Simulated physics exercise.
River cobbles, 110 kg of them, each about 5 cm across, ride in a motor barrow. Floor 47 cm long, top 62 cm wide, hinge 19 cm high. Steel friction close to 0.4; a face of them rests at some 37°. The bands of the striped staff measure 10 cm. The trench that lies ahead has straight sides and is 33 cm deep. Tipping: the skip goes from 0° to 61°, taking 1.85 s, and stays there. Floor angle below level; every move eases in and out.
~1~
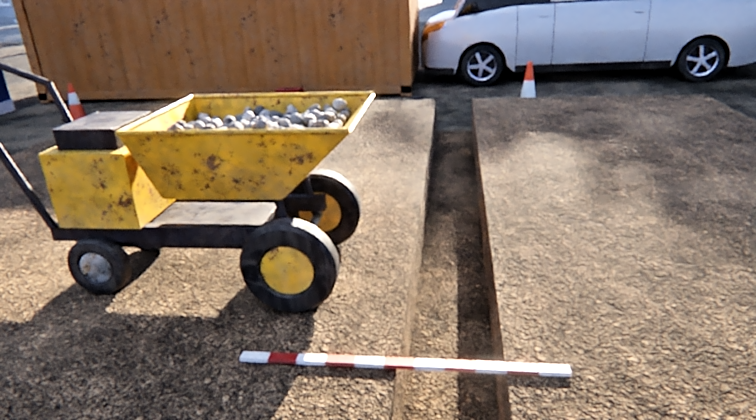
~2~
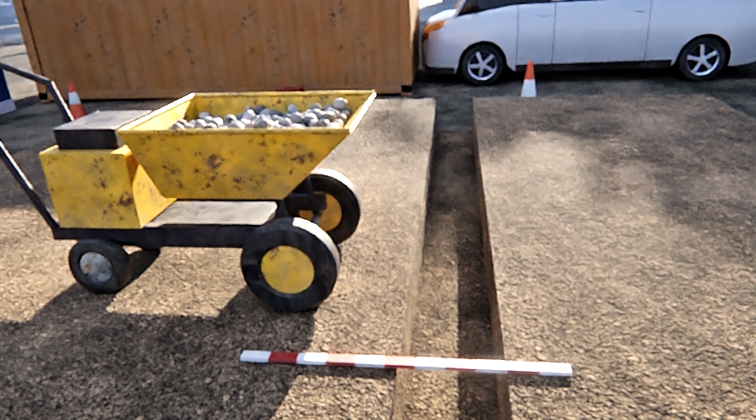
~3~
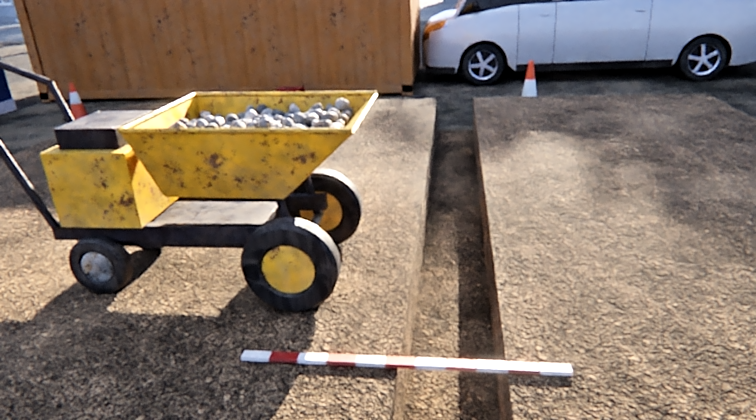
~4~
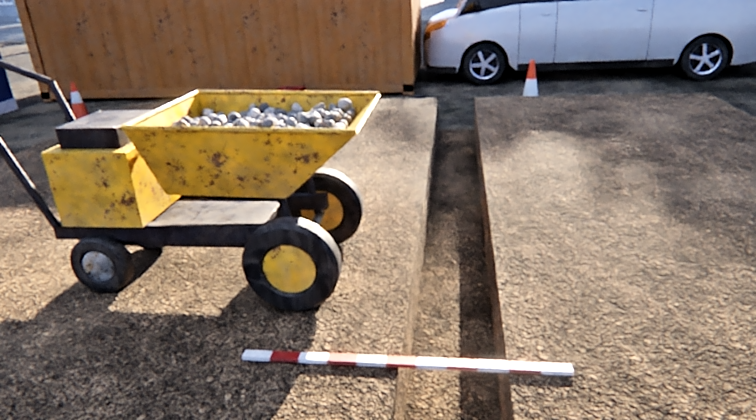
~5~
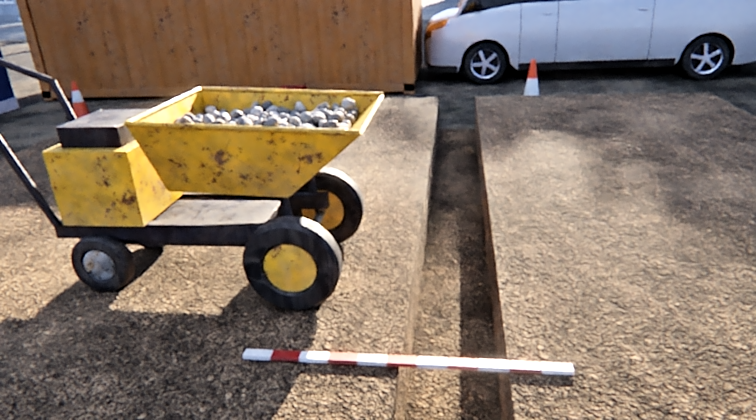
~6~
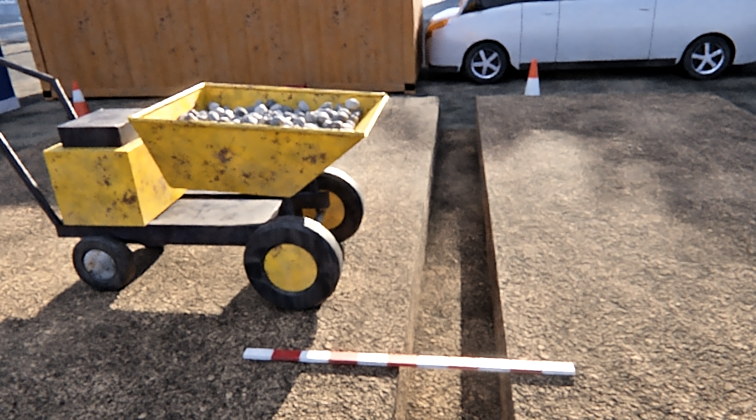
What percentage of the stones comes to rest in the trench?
About 71 per cent.
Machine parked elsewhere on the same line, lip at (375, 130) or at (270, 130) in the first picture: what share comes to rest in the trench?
About 50 per cent first, then about 100 per cent.
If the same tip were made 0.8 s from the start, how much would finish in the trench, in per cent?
Probably about 60 in a hundred.
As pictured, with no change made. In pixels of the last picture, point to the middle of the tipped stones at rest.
Middle at around (477, 322), I'd say.
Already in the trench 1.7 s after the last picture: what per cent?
Around 30 per cent of it.
Then, 1.1 s after the last picture the floor is at 52°, 100 % in the skip; the foremost stones are at (449, 207).
Then, 1.7 s after the last picture the floor is at 61°, 58 % in the skip, 28 % in the trench, 14 % past the trench; the foremost stones are at (555, 274).
Then, 2.0 s after the last picture the floor is at 61°, 28 % in the skip, 44 % in the trench, 28 % past the trench; the foremost stones are at (644, 293).
Then, 4.0 s after the last picture the floor is at 61°, 0 % in the skip, 71 % in the trench, 29 % past the trench; the foremost stones are at (678, 287).
